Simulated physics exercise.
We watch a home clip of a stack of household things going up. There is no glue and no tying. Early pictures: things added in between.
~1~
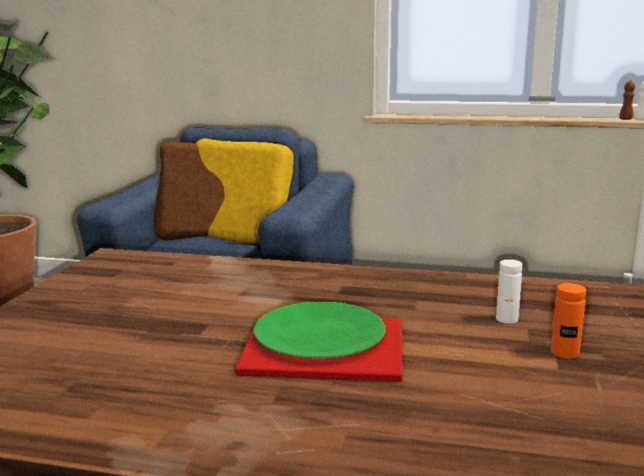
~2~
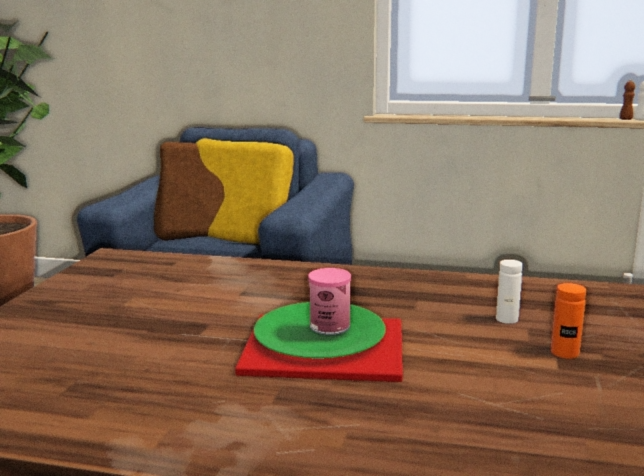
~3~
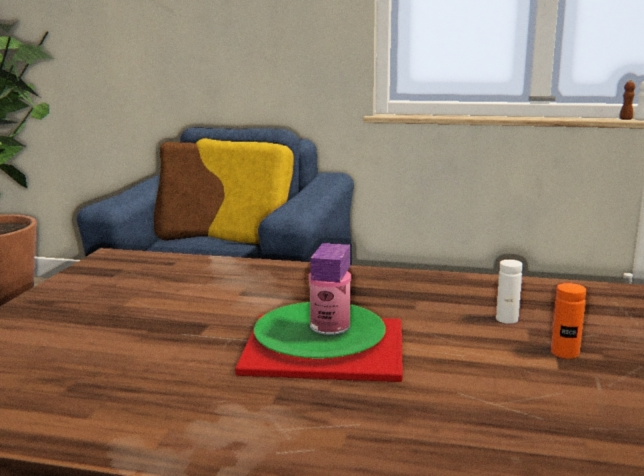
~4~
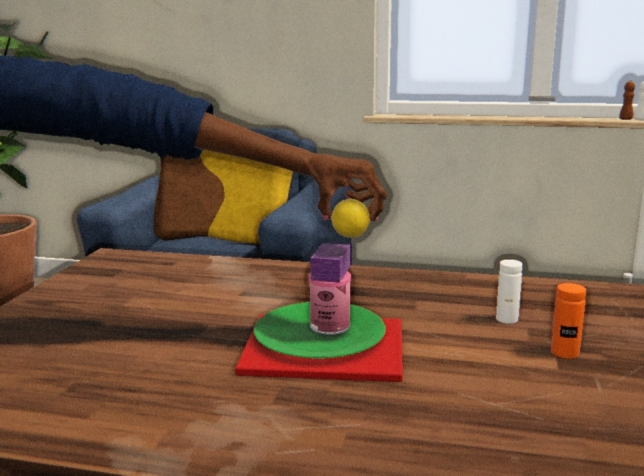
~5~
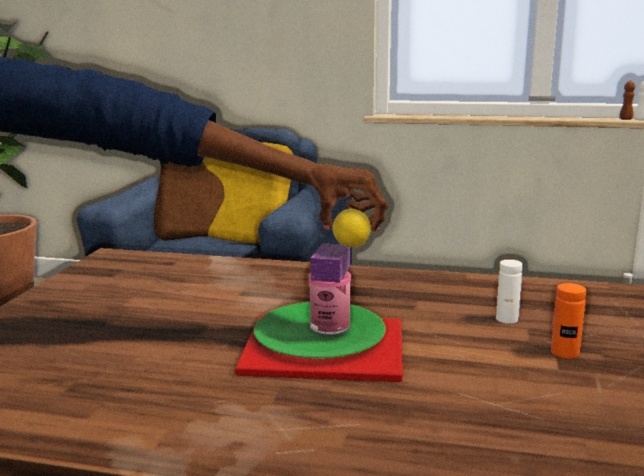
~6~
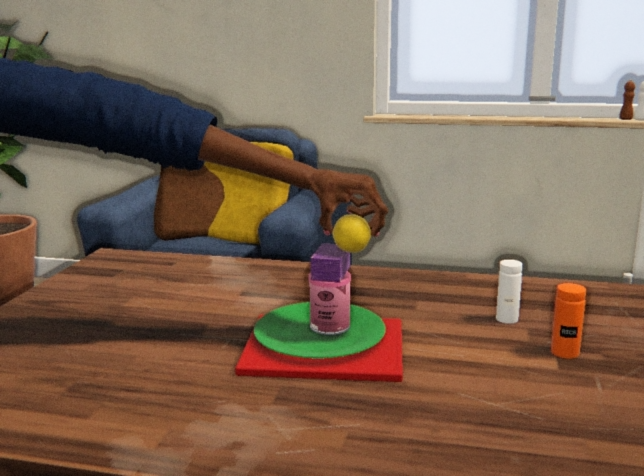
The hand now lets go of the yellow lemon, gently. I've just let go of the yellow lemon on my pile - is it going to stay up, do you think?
No, the pile cannot bear the load.
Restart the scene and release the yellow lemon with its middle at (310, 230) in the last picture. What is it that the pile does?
After that, the pile falls over.
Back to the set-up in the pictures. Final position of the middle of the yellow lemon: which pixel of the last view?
Around (385, 312).
Then, 0.30 s later than the last frame, yellow lemon now fallen.
Then, 0.40 s later than the last frame, things are still on the move.
When it is over, fallen, yellow lemon; the other 6 as before. End places, in pixels of the last picture, yellow lemon near (385, 312). The pile gives way.
